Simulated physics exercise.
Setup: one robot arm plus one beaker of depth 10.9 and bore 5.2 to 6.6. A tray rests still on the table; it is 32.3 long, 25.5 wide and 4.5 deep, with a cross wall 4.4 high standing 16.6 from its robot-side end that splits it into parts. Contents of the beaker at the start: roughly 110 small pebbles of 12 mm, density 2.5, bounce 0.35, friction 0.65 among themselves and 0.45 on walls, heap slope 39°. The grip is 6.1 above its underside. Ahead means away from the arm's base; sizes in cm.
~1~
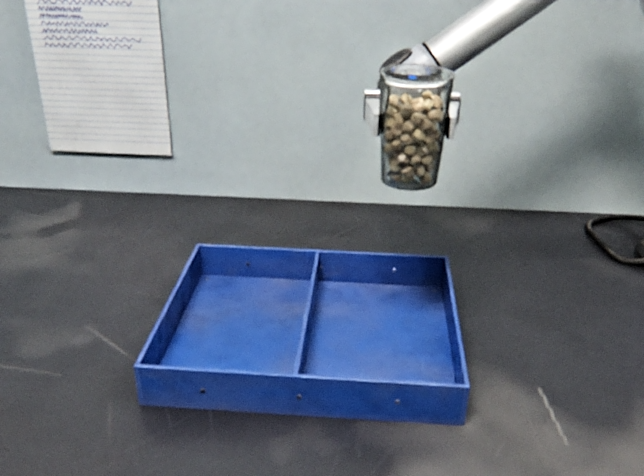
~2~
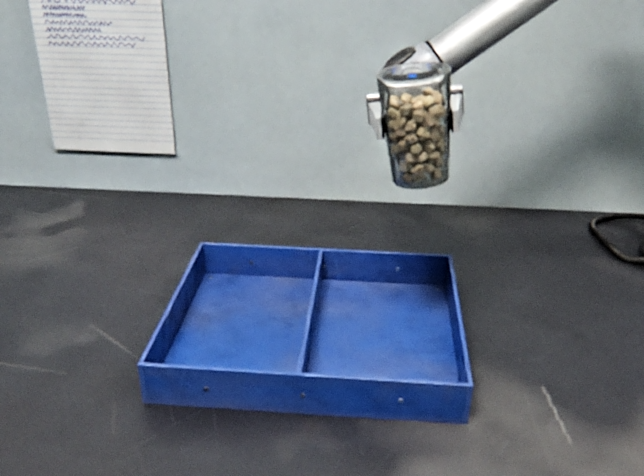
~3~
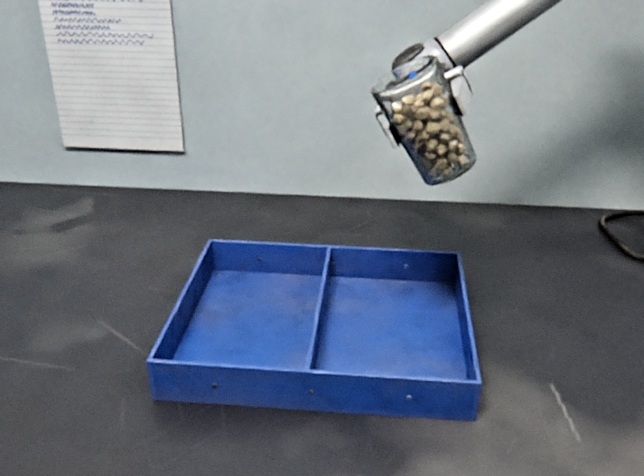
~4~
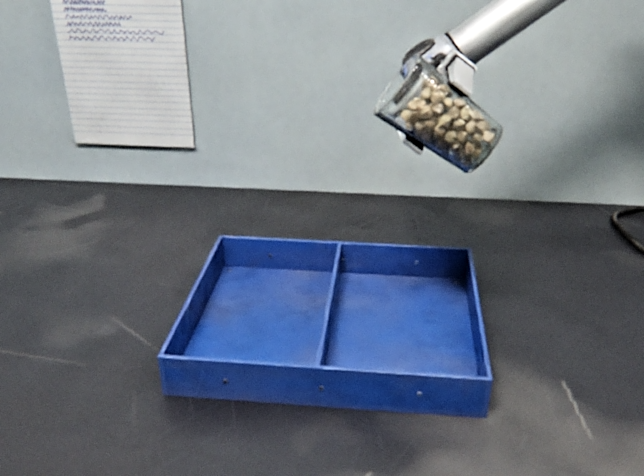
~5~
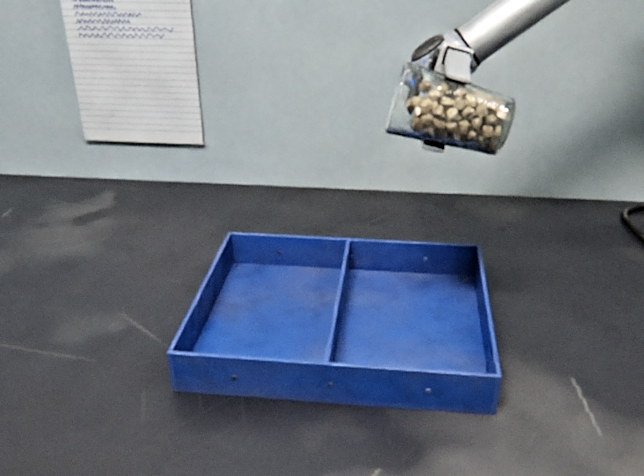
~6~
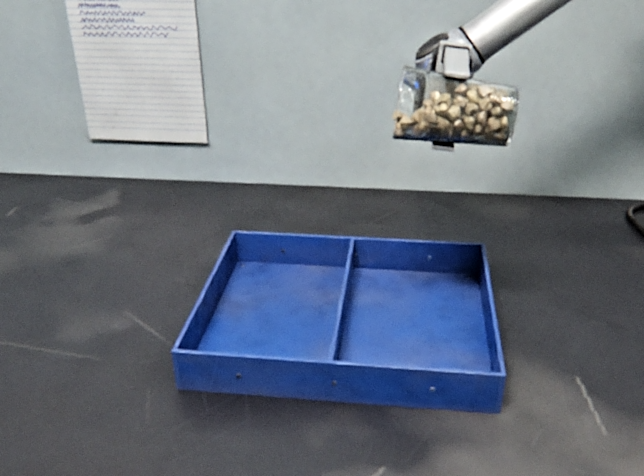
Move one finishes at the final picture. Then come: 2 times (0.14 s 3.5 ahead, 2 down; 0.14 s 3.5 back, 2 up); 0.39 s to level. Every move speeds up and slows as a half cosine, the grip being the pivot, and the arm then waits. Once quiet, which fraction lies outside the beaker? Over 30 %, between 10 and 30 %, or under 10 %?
Between 10 and 30 %.
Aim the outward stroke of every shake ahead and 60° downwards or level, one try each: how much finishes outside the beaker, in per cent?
Result: Approx. 0 % and 40 %, one try each.
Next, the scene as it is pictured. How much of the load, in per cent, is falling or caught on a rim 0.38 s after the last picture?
My guess is some 5 in a hundred.
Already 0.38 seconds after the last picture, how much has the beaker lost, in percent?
Share gone: Around 5 %.
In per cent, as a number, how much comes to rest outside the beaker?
The share comes to around 15 per cent.
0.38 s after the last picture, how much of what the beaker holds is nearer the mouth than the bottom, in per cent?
Around 40 percent.
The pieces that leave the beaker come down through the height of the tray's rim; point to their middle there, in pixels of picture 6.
I'd put it somewhere near (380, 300).
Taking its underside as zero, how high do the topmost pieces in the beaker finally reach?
The top sits some 9.0 cm up.
Then, 0.38 s after the last picture, tilted 84° forward, highest piece 27 above the table; 102 in the beaker, 2 in the robot-side part, 1 in the far-side part, 5 in flight or on a rim.
Then, 0.76 s after the last picture, tilted 40° forward, highest piece 29 above the table; 93 in the beaker, 11 in the robot-side part, 5 in the far-side part, 1 in flight or on a rim.
Then, 1.15 s after the last picture, level, highest piece 30 above the table; 93 in the beaker, 12 in the robot-side part, 5 in the far-side part.
Then, 2.20 s after the last picture, level, highest piece 30 above the table; 93 in the beaker, 12 in the robot-side part, 5 in the far-side part.
Final count, 93 in the beaker, 12 in the robot-side part, 5 in the far-side part. That is 15 % outside the beaker.
